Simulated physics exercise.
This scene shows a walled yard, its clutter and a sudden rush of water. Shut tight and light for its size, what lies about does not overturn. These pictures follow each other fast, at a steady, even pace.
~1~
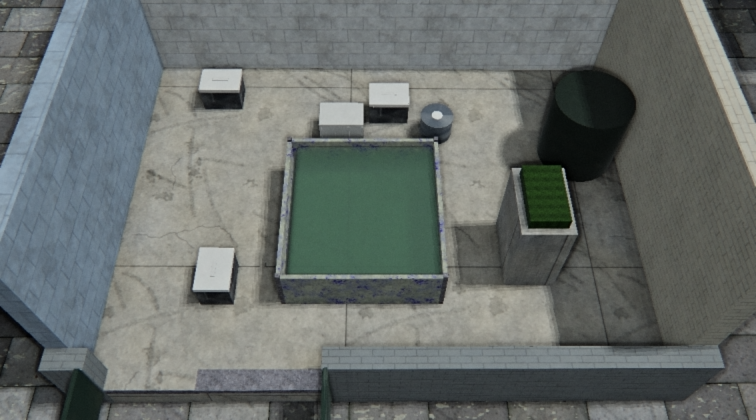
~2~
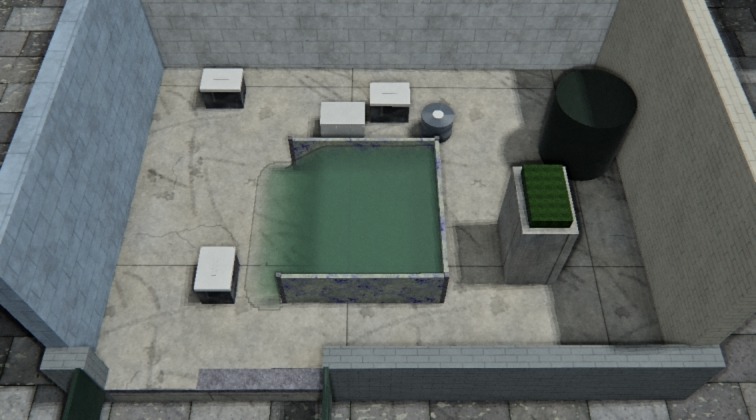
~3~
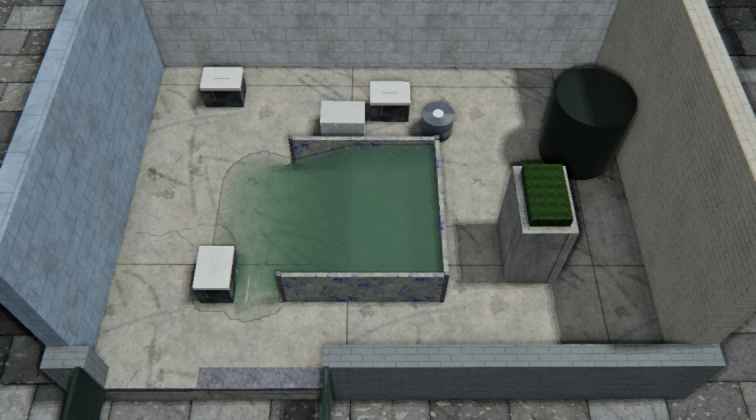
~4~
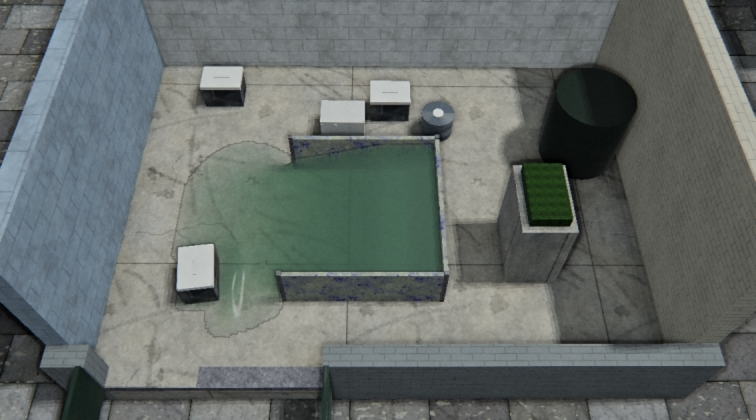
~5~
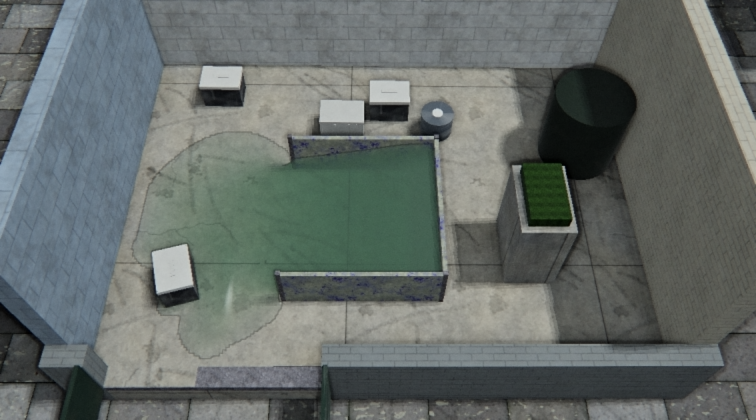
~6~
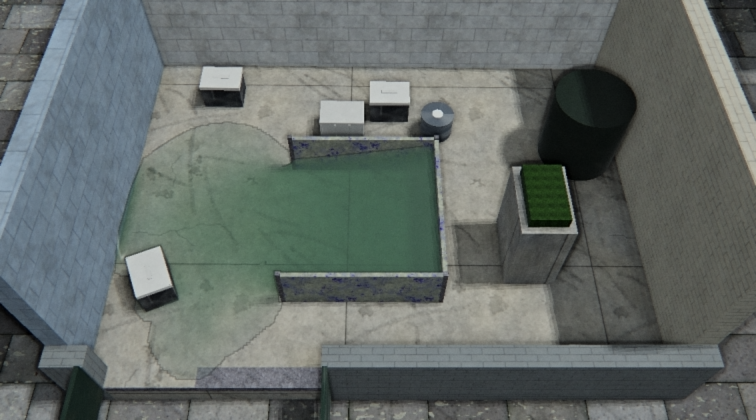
A walled yard with a cracked, pale stone floor is seen from high above by a still camera. A square basin of green water stands in the middle, with white-topped boxes to its left and behind it, a small grey drum, and a dark green cylinder and grass-topped block at right. The basin's left side vanishes, water spreads leftward across the floor, and the nearer left box slides left, turning slightly.
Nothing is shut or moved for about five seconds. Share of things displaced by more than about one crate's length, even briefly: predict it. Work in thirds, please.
Mid band.
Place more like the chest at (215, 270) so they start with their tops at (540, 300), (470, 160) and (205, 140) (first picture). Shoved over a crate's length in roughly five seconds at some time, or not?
Stays put, stays put, displaced.
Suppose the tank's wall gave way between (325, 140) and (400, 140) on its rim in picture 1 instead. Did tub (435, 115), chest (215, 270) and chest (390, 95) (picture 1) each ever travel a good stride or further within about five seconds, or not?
Here's my take, in sequence: Fails to go that far, fails to go that far, and dislodged that far.
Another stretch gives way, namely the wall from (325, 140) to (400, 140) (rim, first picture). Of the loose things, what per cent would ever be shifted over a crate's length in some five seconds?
About 60 per cent.
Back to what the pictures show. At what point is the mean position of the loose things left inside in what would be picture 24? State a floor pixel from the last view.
Roughly at (371, 117).
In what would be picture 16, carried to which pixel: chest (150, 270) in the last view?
It should end up around (135, 344).
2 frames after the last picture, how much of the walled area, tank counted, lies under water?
Close to 35 per cent, tank included.
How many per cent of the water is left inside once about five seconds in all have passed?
Near 74 per cent.
A moment on, 1 of 5 are well off their spots; 0 afloat.
Next, 1 of 5 are well off their spots; 1 afloat.
Later, 2 of 5 are well off their spots; 0 afloat.
In the end, 3 of 5 are well off their spots, and 3 have been at some point; 0 afloat.
